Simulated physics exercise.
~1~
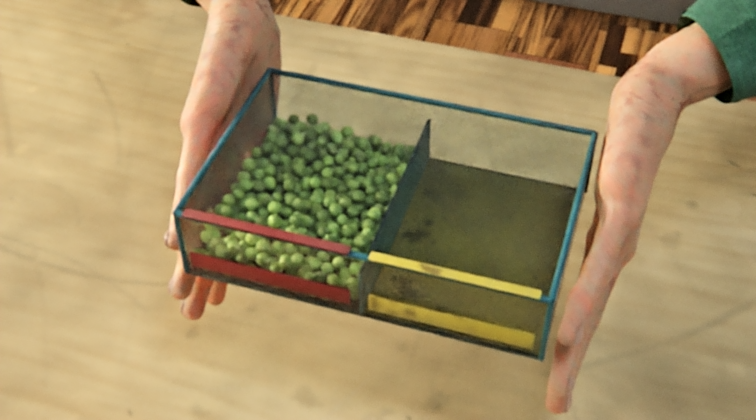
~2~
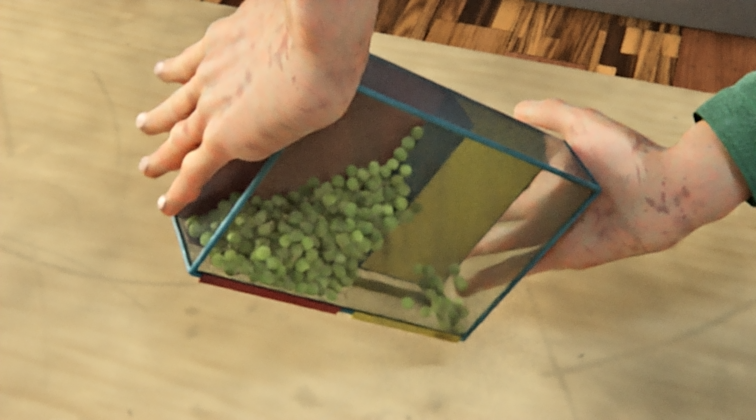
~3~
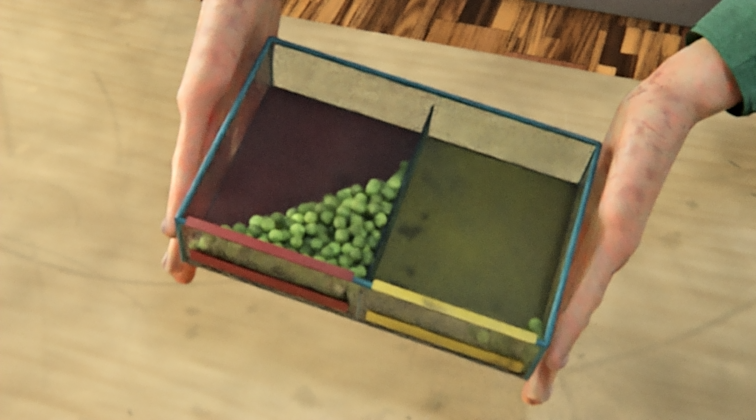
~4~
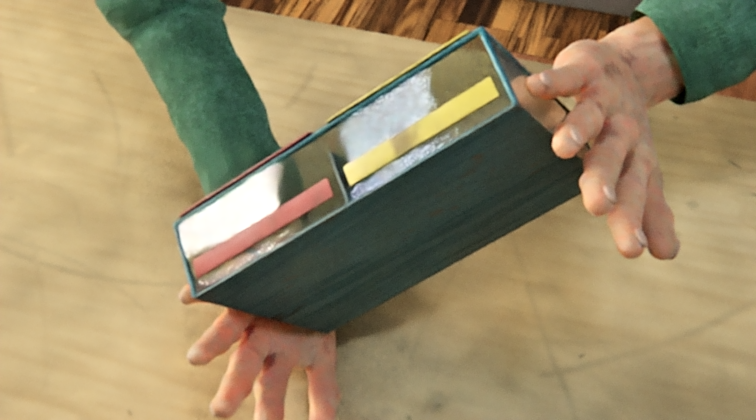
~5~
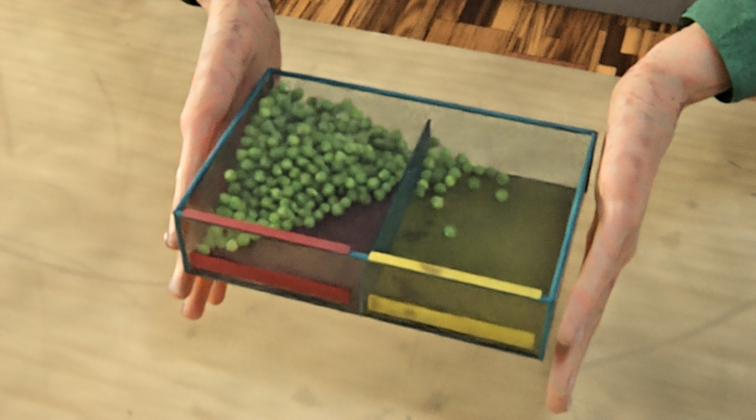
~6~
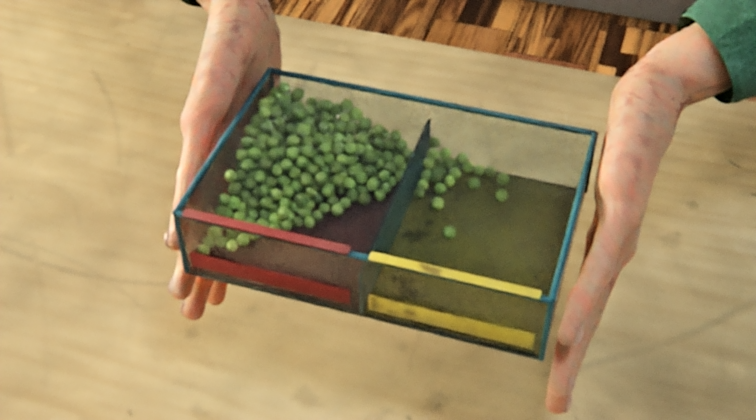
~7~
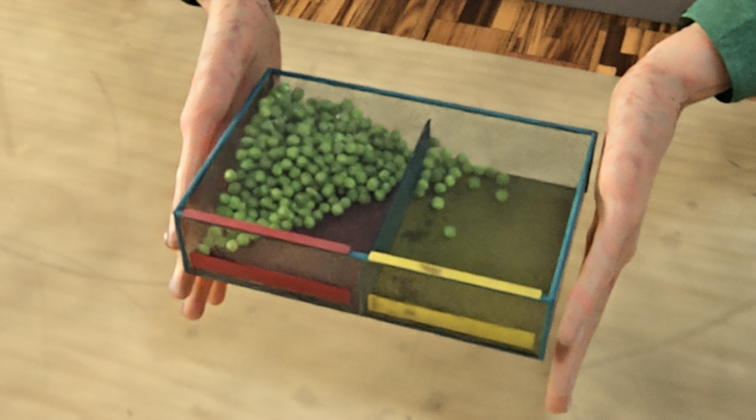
In the video, two hands tip a clear-lidded box of green peas one way, level it, tilt it the opposite way, then hold it level and still, with most peas in the red-marked left compartment and a few in the yellow-marked right one.
